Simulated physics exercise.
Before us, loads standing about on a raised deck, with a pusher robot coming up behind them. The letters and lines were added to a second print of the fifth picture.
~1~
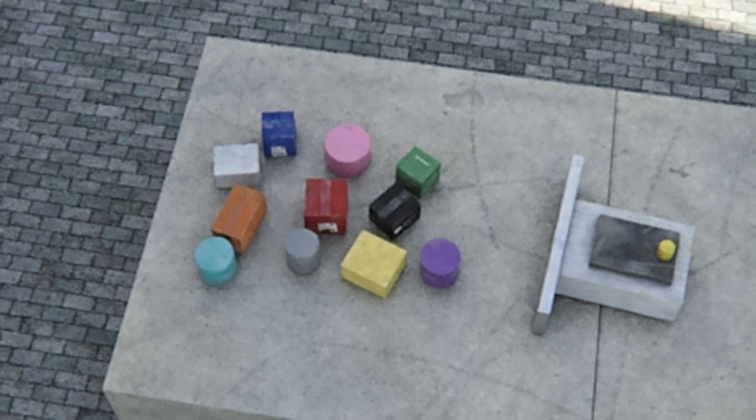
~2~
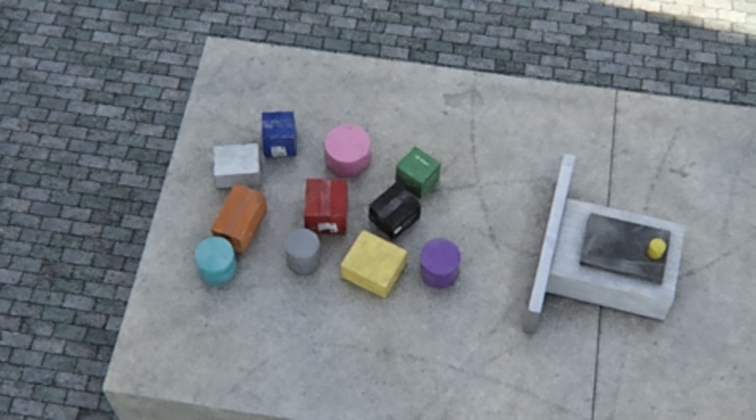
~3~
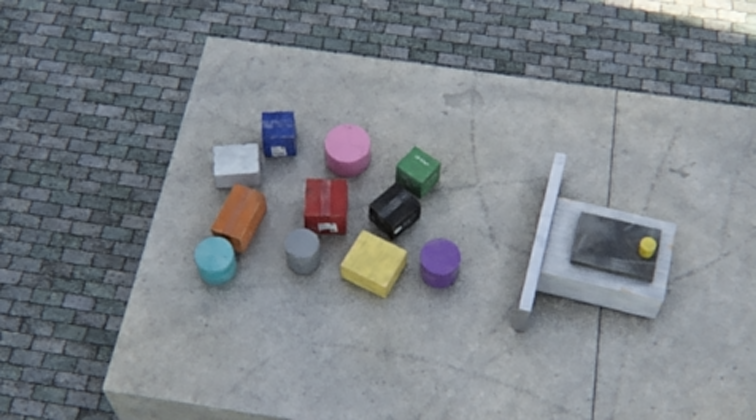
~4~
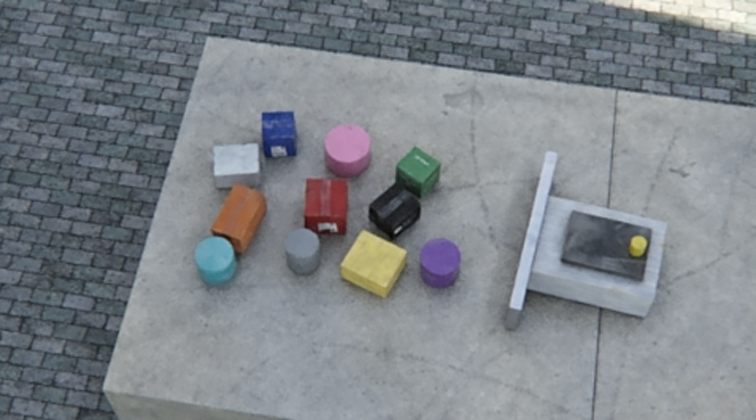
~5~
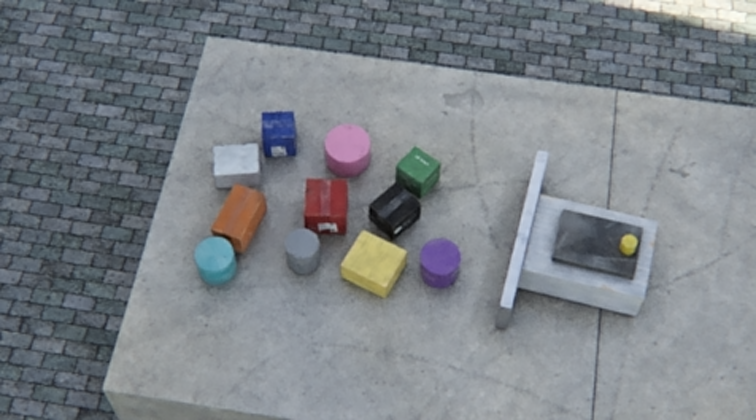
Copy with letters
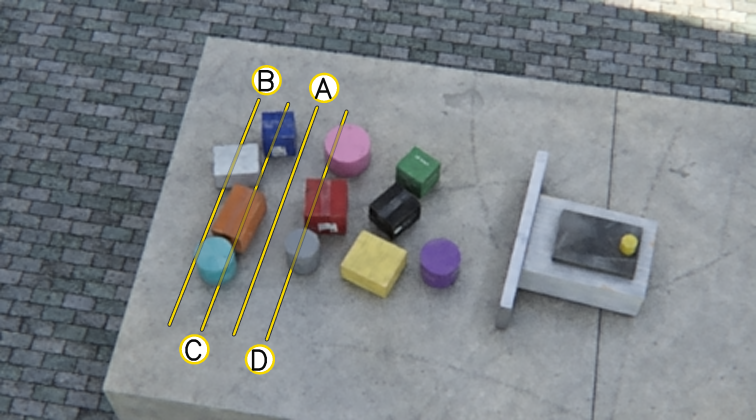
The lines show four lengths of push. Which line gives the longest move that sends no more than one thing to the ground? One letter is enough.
The farthest such stop is C.
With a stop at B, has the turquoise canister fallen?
Yes.
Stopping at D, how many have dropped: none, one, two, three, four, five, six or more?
By then, none.
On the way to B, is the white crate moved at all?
Yes.
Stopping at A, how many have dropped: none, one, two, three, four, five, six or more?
In all, none.
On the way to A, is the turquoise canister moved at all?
By then, yes.
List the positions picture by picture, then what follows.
The first frame shows yellow crate (374, 264); purple pail (440, 264); orange box (240, 218).
The second frame shows robot (619, 246); blue parcel (279, 134).
The third frame shows robot (610, 245); grey canister (303, 252).
The fourth frame shows robot (601, 243); green box (418, 172).
The fifth frame shows robot (592, 242); white crate (238, 166); pink canister (348, 151); yellow crate (374, 264).
On the copy, A at (278, 215); B at (217, 206); C at (248, 210); D at (309, 219).
On C. First, robot (489, 227); green box (412, 172); yellow crate (346, 263).
Then, robot (387, 213); turquoise canister (181, 270); white crate (232, 163).
Finally, robot (311, 202); blue parcel (196, 101); white crate (185, 143); none fallen.
By contrast, A is within the limit but short; B drops four; D is within the limit but short.
